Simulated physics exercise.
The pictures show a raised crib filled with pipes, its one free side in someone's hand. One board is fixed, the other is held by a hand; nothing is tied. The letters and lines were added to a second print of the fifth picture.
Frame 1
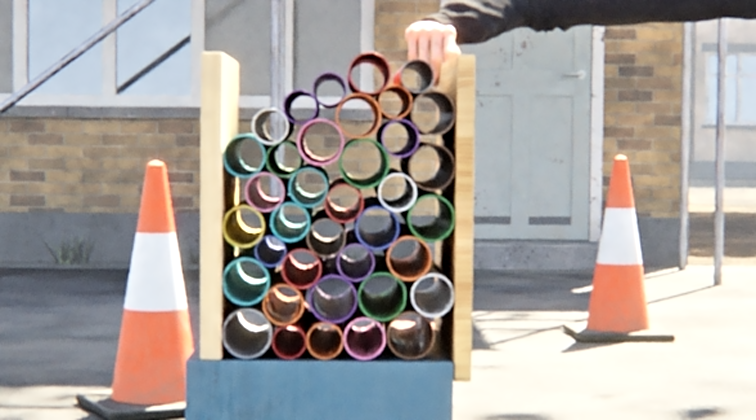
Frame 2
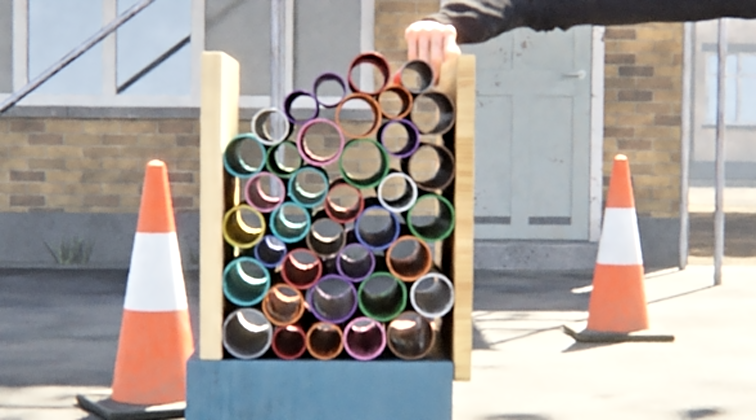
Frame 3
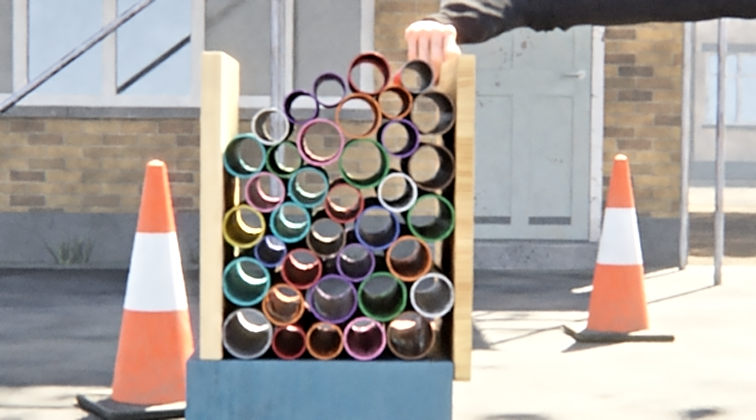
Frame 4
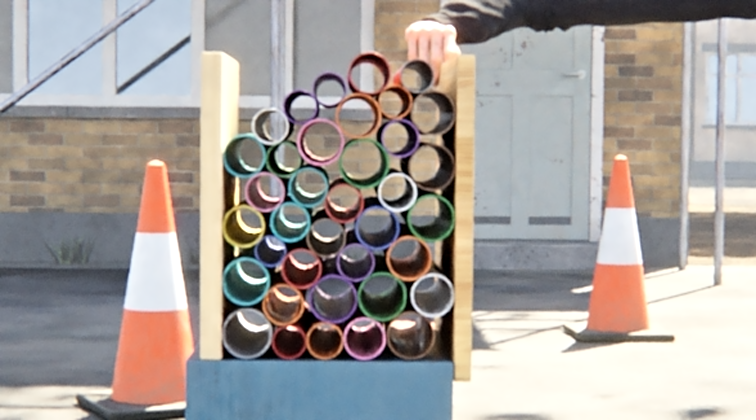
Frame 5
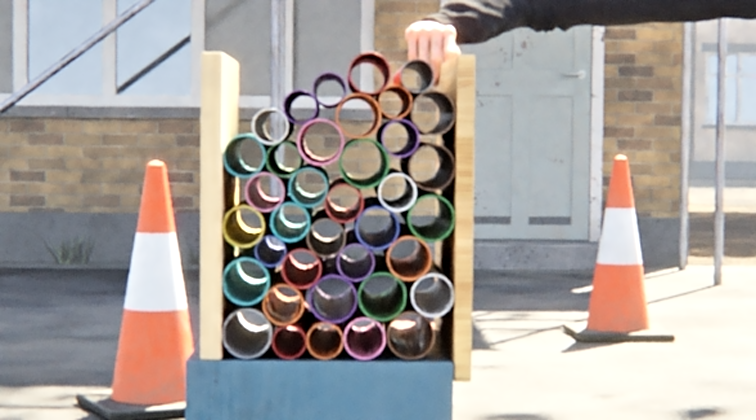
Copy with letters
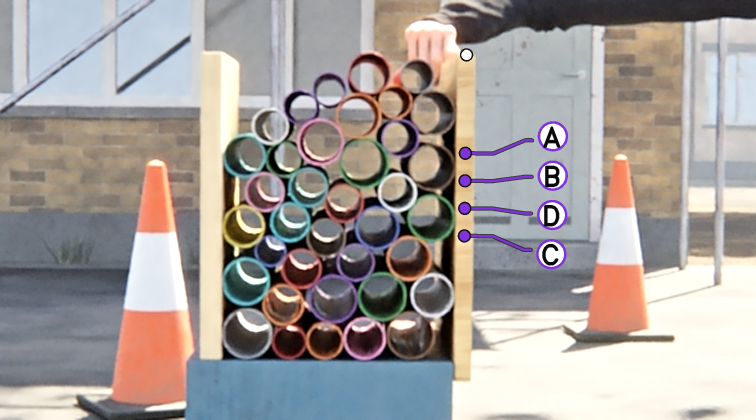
We see colourful round pipes stacked between two upright wooden boards on a blue-grey base, with orange and white cones on either side. A hand grips the top of the right board, and nothing visibly moves.
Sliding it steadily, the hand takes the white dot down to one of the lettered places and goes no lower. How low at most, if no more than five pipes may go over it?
The last mark within the limit is B.
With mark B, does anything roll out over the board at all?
Yes.
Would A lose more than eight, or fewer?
Fewer than eight.
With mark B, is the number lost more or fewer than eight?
It loses fewer than eight.
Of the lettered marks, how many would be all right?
Two of the four.
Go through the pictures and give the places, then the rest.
In the first frame, a red pipe (370, 74); side board (453, 211); a grey pipe (247, 334).
In the second frame, a grey pipe (247, 334); a white pipe (433, 295).
In the third frame, a purple pipe (356, 263); a blue pipe (271, 251).
In the fourth frame, a red pipe (344, 203); a purple pipe (401, 139).
In the fifth frame, a red pipe (370, 74); side board (453, 211).
On the marked copy, A at (466, 153); B at (465, 181); C at (465, 236); D at (465, 208); the white dot at (467, 55).
Taking B. A third of the way, top of the board (456, 113).
Two thirds of the way, top of the board (456, 180).
When it is over, top of the board (456, 181), four out over the board.
As for the rest, A four out over the board; C more than five out over the board; D more than five out over the board.
